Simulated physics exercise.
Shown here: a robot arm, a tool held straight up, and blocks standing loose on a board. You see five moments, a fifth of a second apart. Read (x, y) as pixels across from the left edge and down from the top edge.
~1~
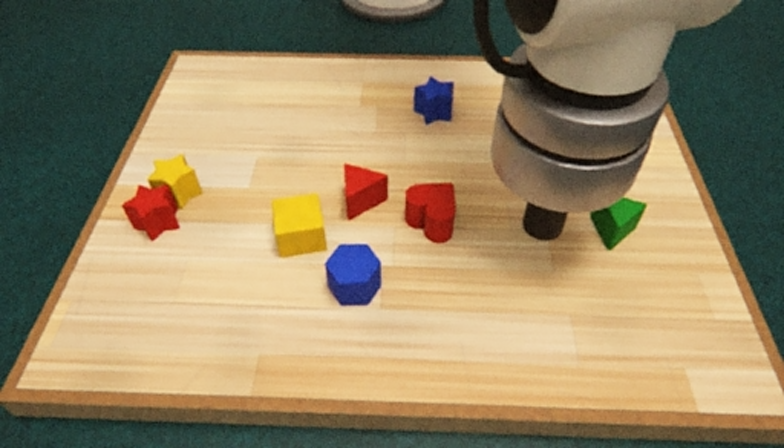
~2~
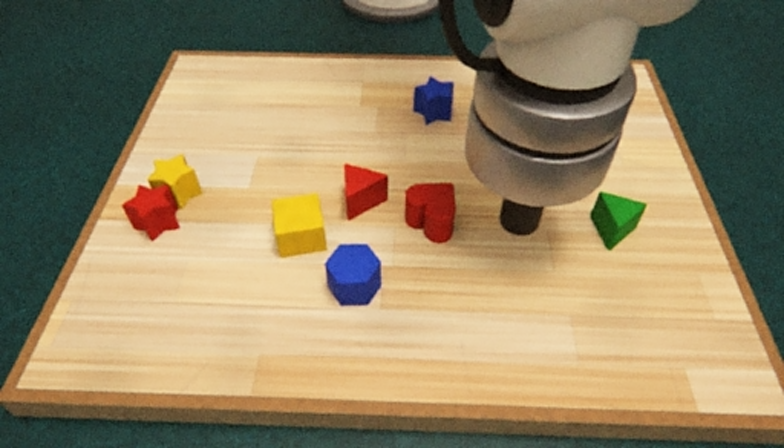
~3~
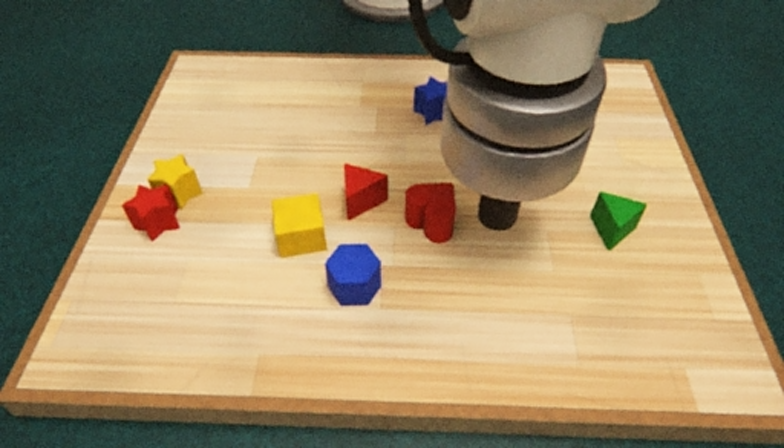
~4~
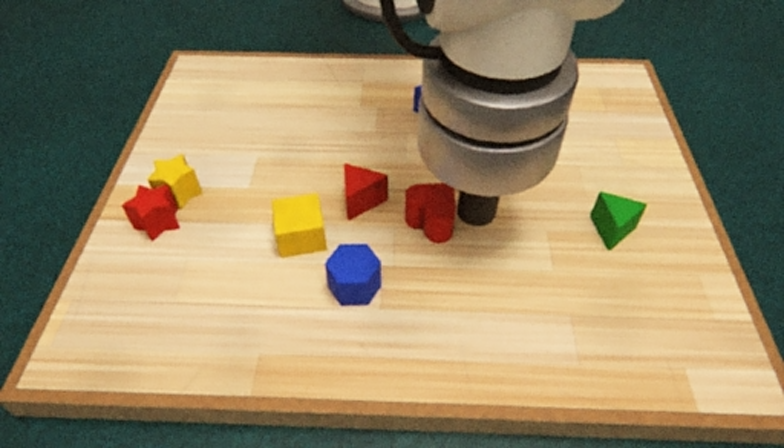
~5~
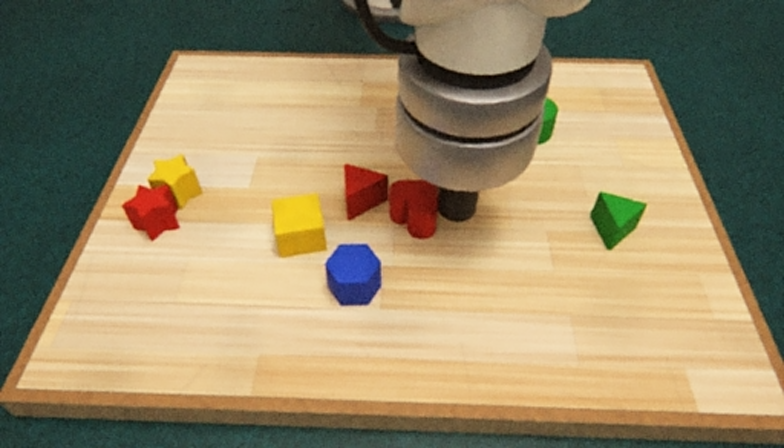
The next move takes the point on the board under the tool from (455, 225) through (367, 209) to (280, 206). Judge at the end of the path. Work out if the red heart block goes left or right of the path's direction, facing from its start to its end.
The answer is right: Facing from the path's start to its end, that's where the red heart block shifts.
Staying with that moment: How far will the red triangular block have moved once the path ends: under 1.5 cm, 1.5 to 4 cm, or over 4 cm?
Offset: Above 4 cm.
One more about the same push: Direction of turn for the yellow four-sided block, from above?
That block twists counter-clockwise.
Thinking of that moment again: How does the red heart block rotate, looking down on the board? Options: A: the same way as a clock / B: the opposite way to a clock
My answer is option A.
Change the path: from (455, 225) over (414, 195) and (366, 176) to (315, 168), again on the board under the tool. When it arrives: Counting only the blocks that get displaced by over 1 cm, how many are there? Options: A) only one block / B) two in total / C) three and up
Letter B.
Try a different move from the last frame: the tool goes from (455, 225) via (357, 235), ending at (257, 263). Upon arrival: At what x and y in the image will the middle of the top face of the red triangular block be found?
At (330, 161).
What follows on the original path. One third of the way, tool (396, 196); red triangular block (324, 165), turned 60° anticlockwise; red heart block (361, 176), turned 30° clockwise.
Two thirds of the way, tool (336, 190); red triangular block (277, 150), turned 55° anticlockwise; red heart block (306, 164), turned 50° clockwise.
At the end, tool (276, 189); yellow four-sided block (276, 216), turned 60° anticlockwise; blue hexagonal block not moved; red triangular block (253, 136), turned 25° anticlockwise; red heart block (268, 156), turned 75° clockwise.
